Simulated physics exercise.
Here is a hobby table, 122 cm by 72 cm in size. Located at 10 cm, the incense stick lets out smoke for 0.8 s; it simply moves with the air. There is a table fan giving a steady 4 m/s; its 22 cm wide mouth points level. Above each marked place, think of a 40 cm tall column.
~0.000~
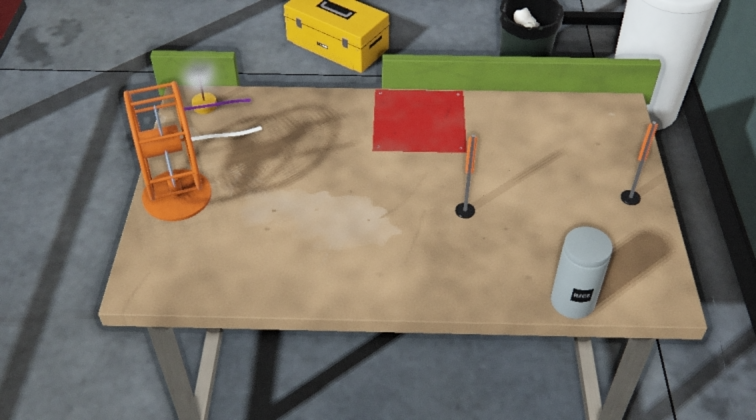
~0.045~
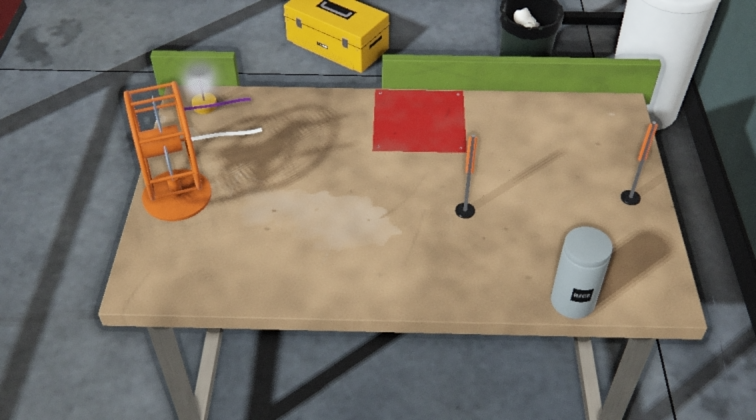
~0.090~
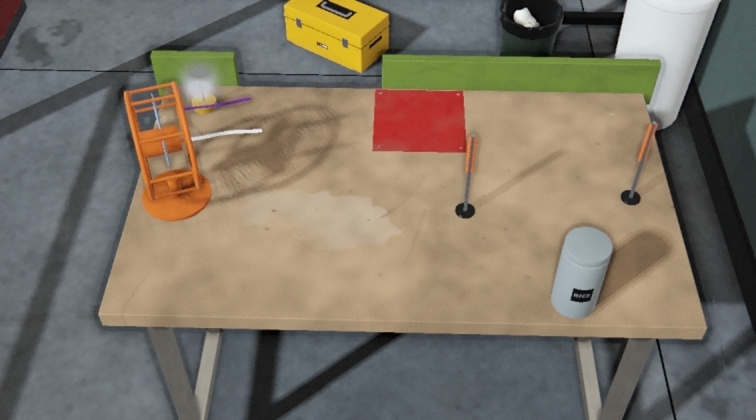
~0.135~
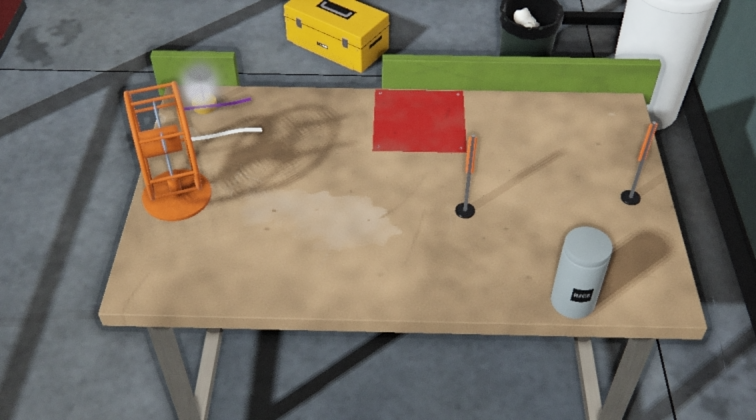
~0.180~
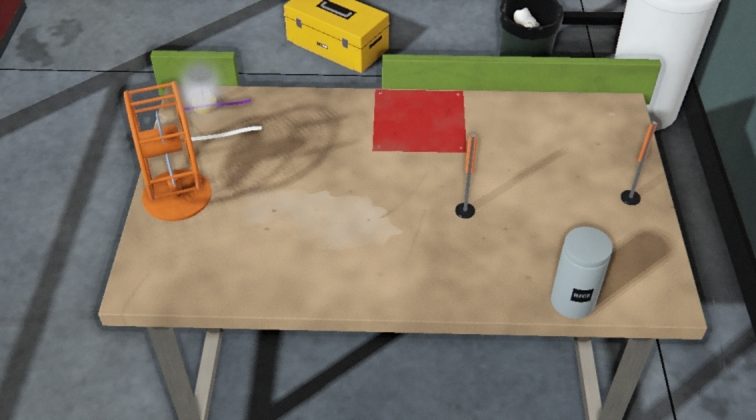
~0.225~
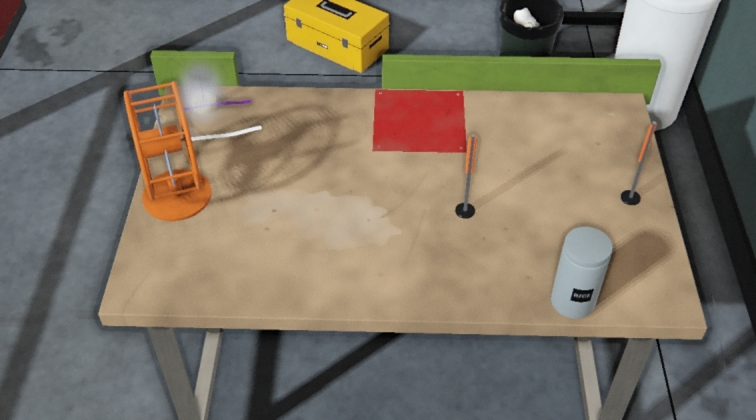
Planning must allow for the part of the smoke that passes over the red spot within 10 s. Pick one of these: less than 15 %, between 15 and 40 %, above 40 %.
I would pick over 40 %.
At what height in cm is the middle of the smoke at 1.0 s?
About 4 cm.
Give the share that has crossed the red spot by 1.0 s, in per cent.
15 % or thereabouts.
By 1.0 s we count, 16 % has passed over the red spot, with 99 % still about or yet to come, and the middle of the rest is near (203, 130).
By 2.0 s we count, 89 % has passed over the red spot, with 26 % still about or yet to come, and the middle of the rest is near (593, 82).
By 4.0 s we count, 92 % has passed over the red spot, with 2 % still about or yet to come.
By 10.0 s we count, 92 % has passed over the red spot, with 0 % still about or yet to come.
